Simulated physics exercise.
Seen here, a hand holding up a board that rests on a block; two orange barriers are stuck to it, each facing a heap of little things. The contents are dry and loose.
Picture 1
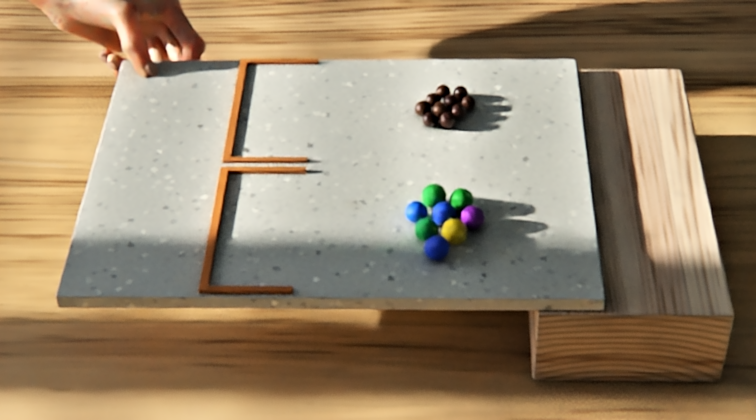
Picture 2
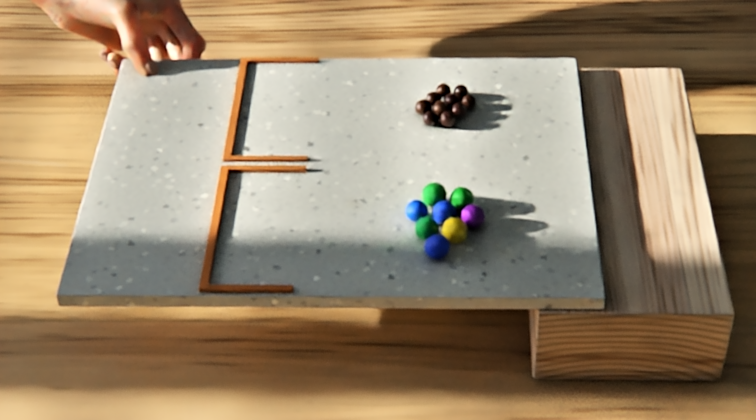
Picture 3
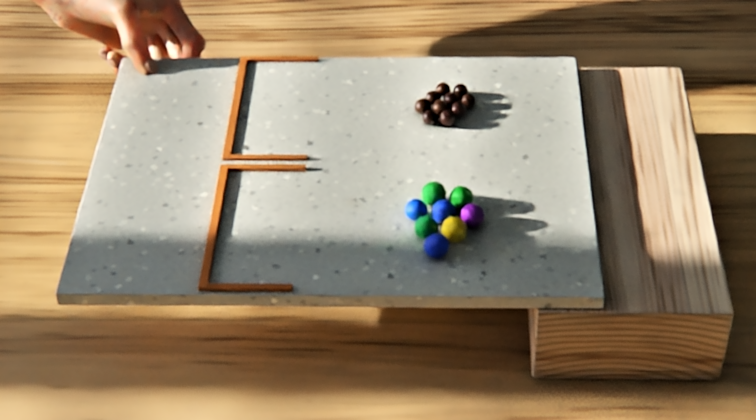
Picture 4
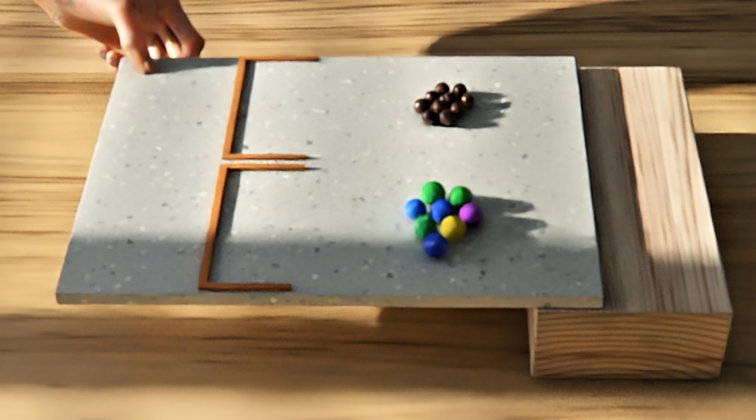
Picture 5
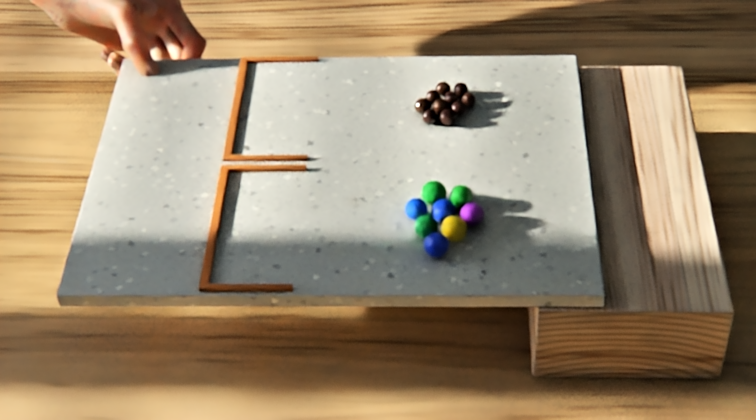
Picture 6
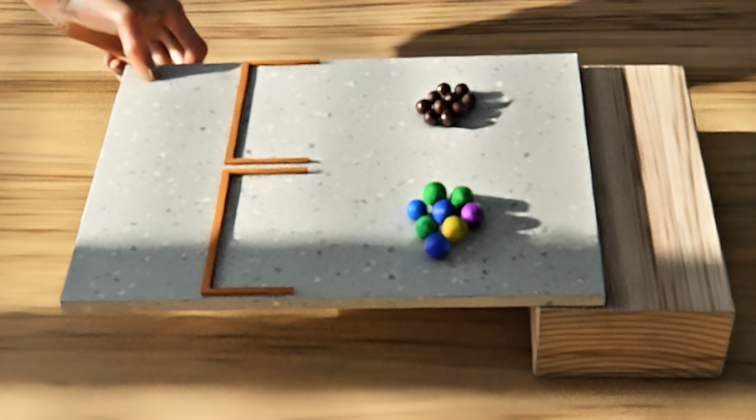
A hand lowered the left end of a speckled board very slightly, its other side resting on a wooden block, while the dark balls and colourful balls stayed still, apart from two orange barriers.
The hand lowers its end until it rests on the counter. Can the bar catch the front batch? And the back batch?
Front batch: It passes the strip. Back batch: It passes the strip.
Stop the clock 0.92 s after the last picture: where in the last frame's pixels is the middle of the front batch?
Around (113, 277).
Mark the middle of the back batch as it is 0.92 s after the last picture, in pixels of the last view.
At about (146, 165).
Then, 0.28 s after the last picture, board sloping at 8°; front batch on its way down; back batch on its way down.
Then, 0.57 s after the last picture, board resting at 12°; front batch on its way down; back batch on its way down.
Then, 0.92 s after the last picture, board resting at 12°; front batch all past its bar; back batch all past its bar.
By the end, board resting at 12°; front batch all past its bar; back batch all past its bar.
